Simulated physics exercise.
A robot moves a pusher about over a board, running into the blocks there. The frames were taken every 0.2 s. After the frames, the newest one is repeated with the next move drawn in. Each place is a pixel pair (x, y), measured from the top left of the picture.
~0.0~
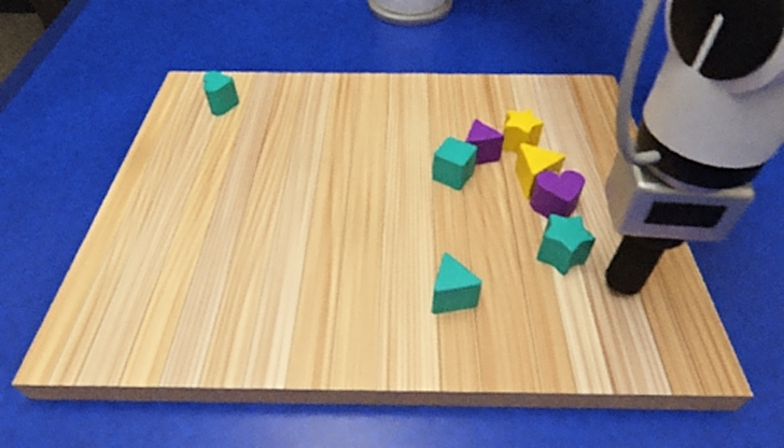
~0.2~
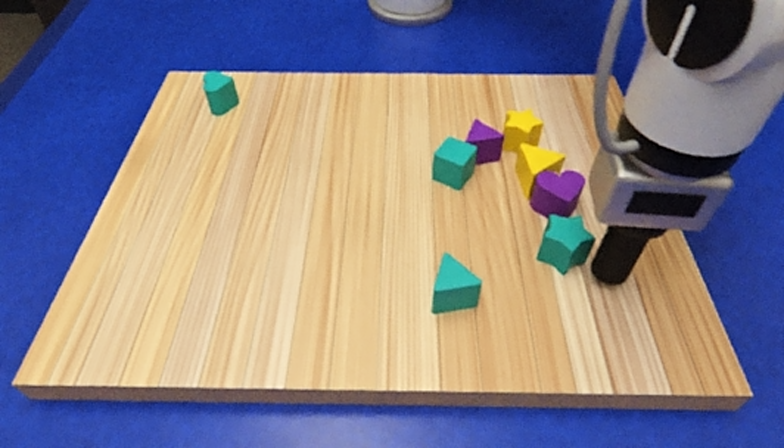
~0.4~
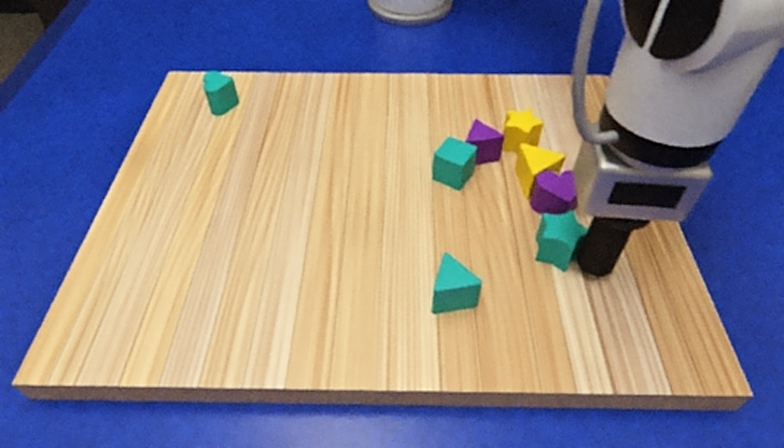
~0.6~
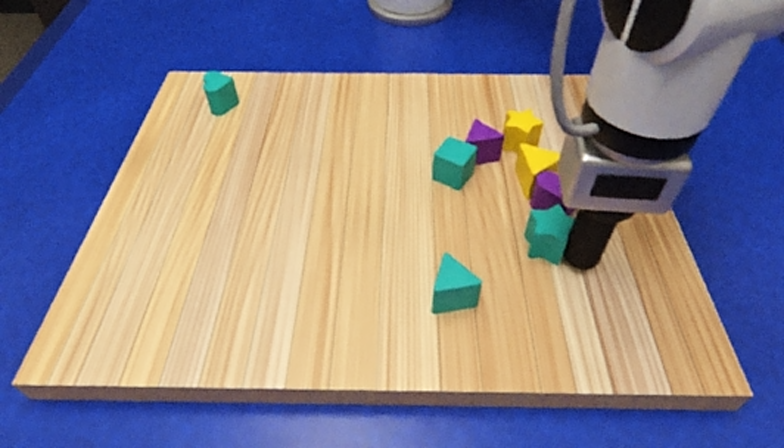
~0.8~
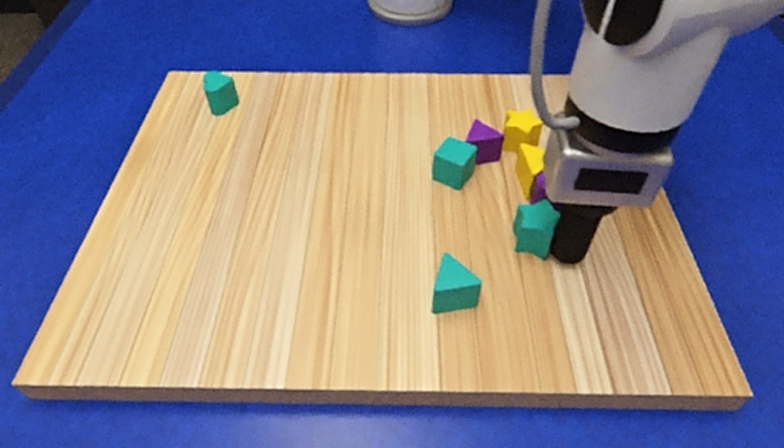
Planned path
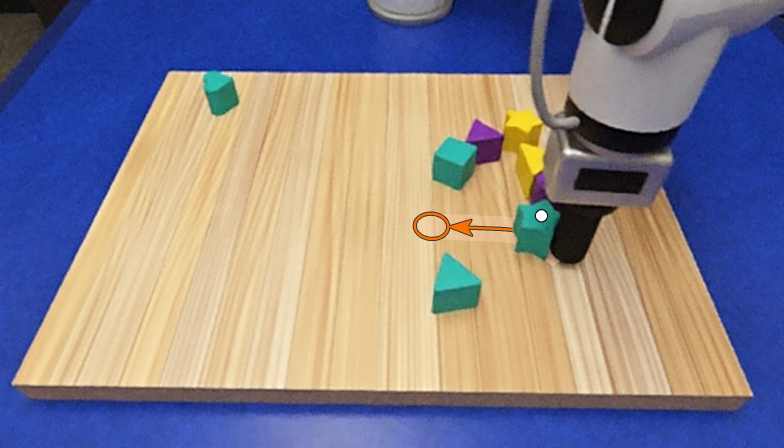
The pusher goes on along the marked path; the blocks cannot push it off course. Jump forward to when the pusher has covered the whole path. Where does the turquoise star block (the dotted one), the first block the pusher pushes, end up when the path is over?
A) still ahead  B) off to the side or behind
I'll go with B - off to the side or behind.
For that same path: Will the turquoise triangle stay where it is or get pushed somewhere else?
The result: It stays put.
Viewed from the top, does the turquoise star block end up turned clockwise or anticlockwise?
My answer: Clockwise.
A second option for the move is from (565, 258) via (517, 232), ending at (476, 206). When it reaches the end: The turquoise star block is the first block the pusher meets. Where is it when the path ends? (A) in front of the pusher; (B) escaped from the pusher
I'll go with A - in front of the pusher.
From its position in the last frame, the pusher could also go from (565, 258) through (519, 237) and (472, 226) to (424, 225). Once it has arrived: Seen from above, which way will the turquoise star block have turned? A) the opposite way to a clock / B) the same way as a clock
B
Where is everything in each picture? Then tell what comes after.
Lower end of the pusher (624, 280), tops of blocks, turquoise triangle (454, 274), turquoise star block (569, 230), purple heart block (562, 183), in the first frame.
Pusher (609, 270), blocks as before, in the second frame.
Pusher (595, 262), turquoise star block (565, 227), in the third frame.
Pusher (581, 256), turquoise star block (555, 221), in the fourth frame.
Pusher (568, 250), turquoise triangle (454, 274), turquoise star block (541, 216), purple heart block hidden, in the fifth frame.
The drawn path runs from (565, 258) through (525, 233) and (478, 228) to (431, 226); the dot is on the turquoise star block.
What follows on the original path. One third of the way, pusher (526, 225); turquoise star block (500, 192).
Two thirds of the way, pusher (479, 220); turquoise star block (466, 180), turned 30° clockwise.
At the end, pusher (432, 218); turquoise triangle not moved; turquoise star block (448, 177), turned 65° clockwise; purple heart block not moved.
